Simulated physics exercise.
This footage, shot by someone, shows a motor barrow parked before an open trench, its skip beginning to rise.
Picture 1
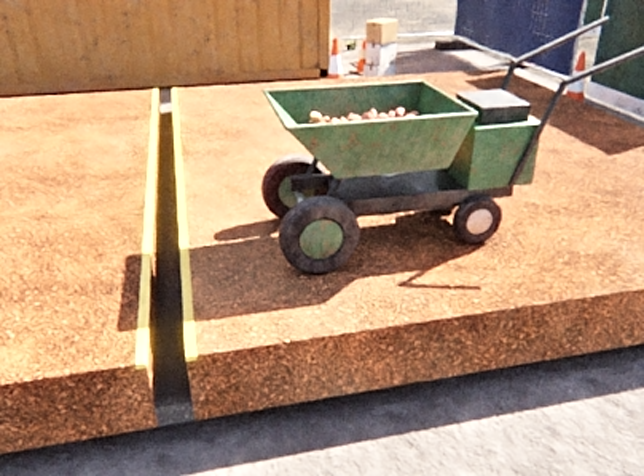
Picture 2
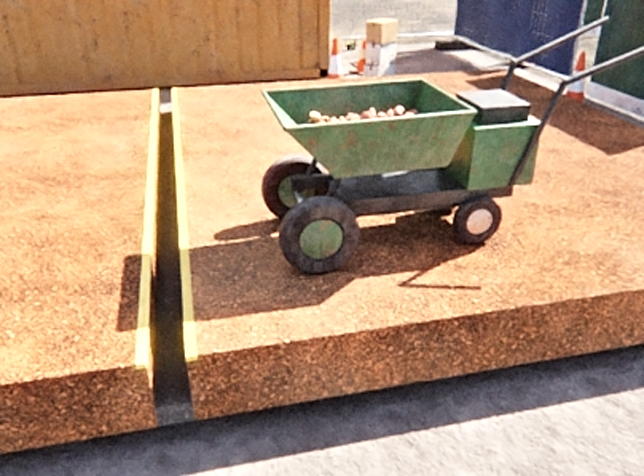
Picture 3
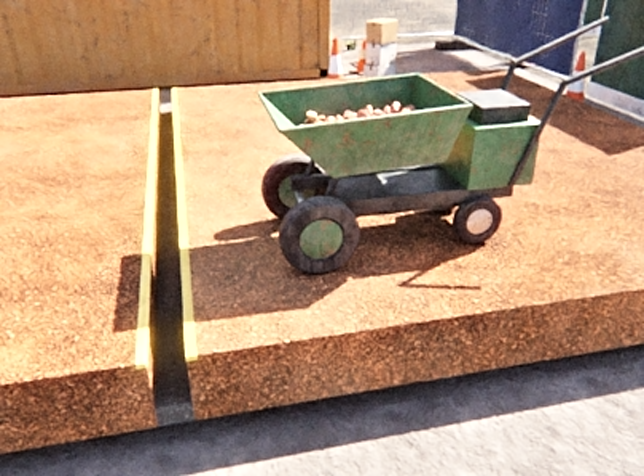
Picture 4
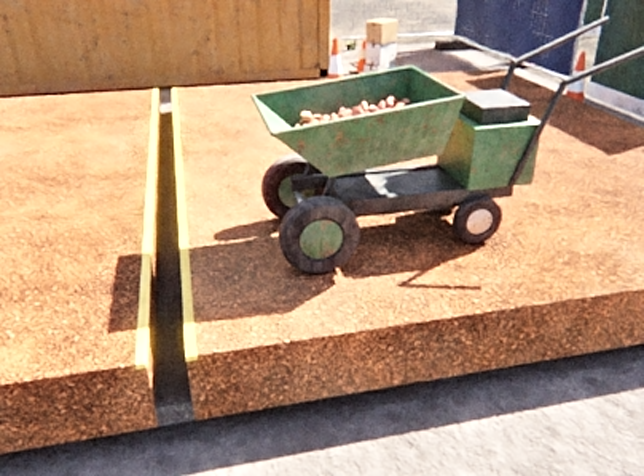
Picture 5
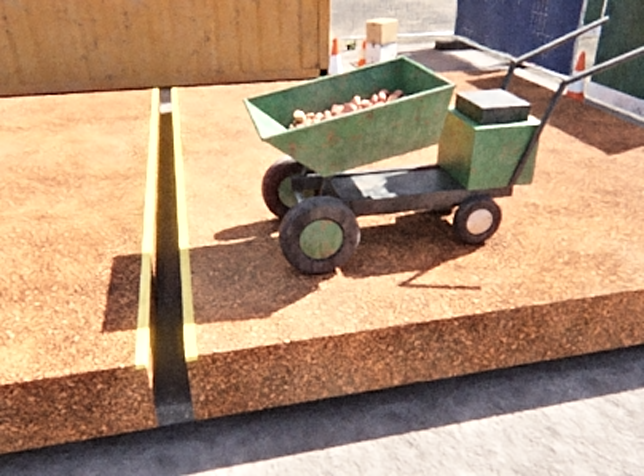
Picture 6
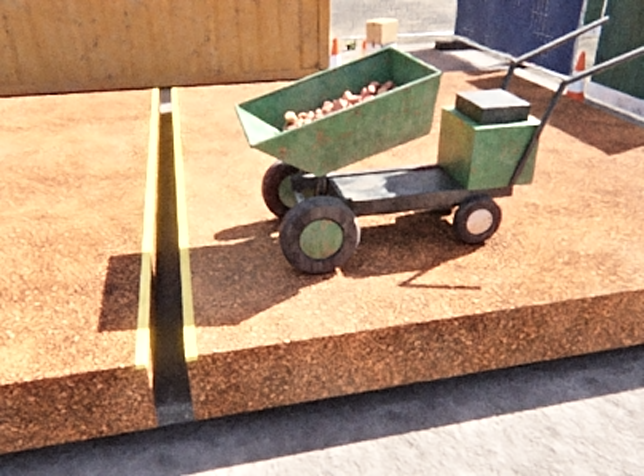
The green skip of a parked motor barrow slowly tilts toward the left, carrying rubble lumps.
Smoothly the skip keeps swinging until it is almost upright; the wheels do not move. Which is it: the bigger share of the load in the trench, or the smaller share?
The trench does get most of the load.
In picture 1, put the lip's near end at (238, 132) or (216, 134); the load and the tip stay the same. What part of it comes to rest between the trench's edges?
Well, you'd get roughly 20 per cent from the first place and roughly 0 per cent from the second.
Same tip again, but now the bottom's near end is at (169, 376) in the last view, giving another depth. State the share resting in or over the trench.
50 %.
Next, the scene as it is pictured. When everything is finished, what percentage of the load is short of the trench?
About 5 %.
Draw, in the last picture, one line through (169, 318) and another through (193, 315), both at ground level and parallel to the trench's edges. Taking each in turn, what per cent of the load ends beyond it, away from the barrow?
In order: Near 60 %, then 100 %.
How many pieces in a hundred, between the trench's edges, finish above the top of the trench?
Around 10 in a hundred.
Soon, skip tipped steeply; all in the skip.
A while on, skip tipped right over; most in the skip; a small part short of the trench; about a quarter in or heaped over the trench; a stray few beyond it; a stray few falling.
Towards the end, skip tipped right over; a small part short of the trench; most in or heaped over the trench; about a quarter beyond it.
Finally, skip tipped right over; a small part short of the trench; most in or heaped over the trench; about a quarter beyond it.
